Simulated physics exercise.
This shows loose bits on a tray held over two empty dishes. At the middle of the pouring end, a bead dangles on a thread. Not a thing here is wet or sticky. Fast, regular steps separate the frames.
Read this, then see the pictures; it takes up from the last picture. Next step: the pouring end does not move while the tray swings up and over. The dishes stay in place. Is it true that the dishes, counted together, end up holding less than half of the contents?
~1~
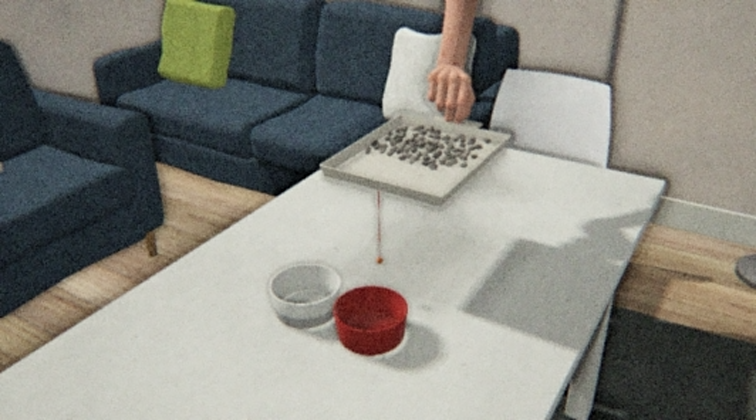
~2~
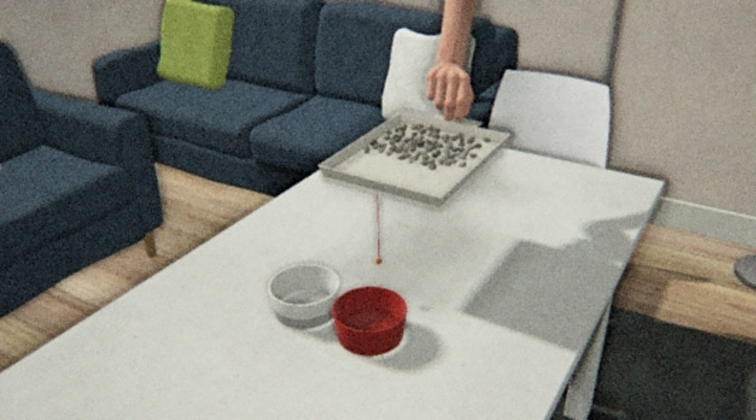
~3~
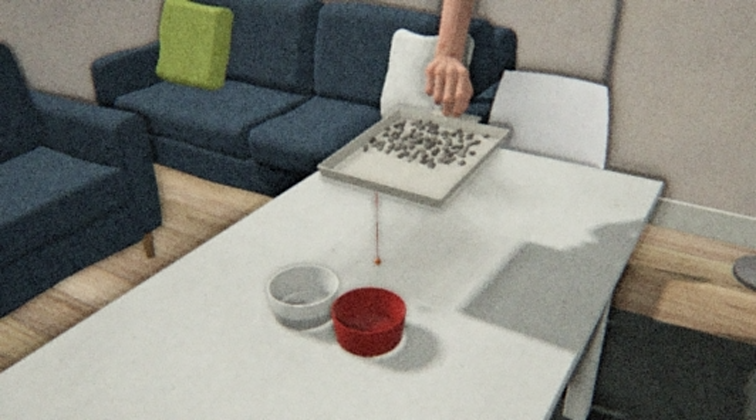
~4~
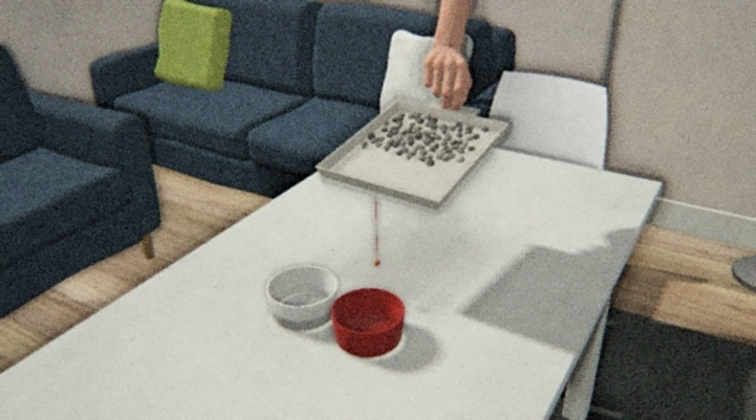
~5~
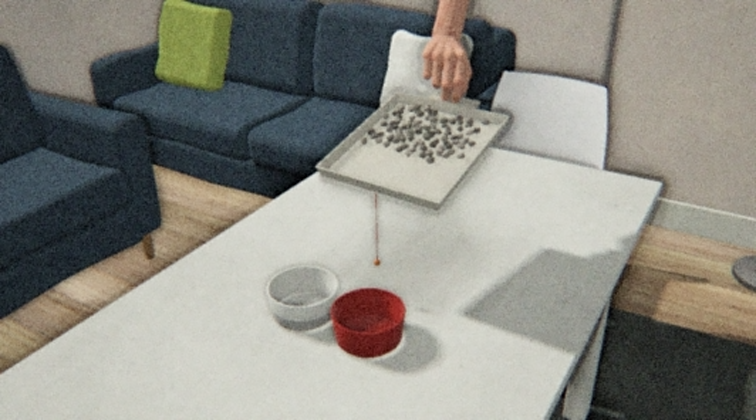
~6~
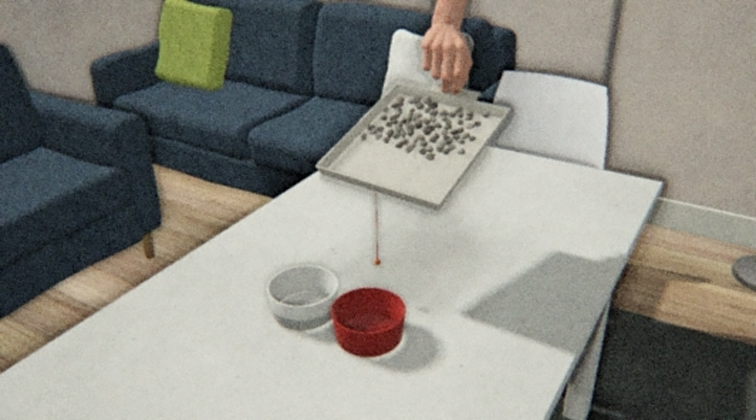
Yes, less than half.
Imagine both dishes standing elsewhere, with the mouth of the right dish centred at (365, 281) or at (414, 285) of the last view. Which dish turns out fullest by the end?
Right side first, Right side second.
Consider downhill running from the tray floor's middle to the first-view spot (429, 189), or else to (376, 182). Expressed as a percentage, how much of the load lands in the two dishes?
For the first aim it is 0 in a hundred, for the second 40 in a hundred.
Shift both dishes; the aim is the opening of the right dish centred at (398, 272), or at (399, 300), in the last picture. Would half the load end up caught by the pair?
Taking them in turn, it's short of half and then beyond half.
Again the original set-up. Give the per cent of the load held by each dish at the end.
For the left dish 0 %, for the right dish 20 %.
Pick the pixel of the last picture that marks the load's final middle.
I'd place the middle at about (402, 322).
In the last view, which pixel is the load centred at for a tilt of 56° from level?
Centre estimate: (397, 189).
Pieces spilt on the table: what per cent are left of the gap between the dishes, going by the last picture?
It comes to near 10 percent of the spill.
Soon after the last picture, tray tipped steeply; nearly all on the tray; a small part in the air.
A little later, tray tipped right over; about half on the tray; a small part in the right dish; about a quarter outside both; a stray few in the air.
Later still, tray tipped past a quarter turn; about a quarter in the right dish; a stray few in the left dish; most outside both.
At rest, tray tipped past a quarter turn; about a quarter in the right dish; a stray few in the left dish; most outside both.
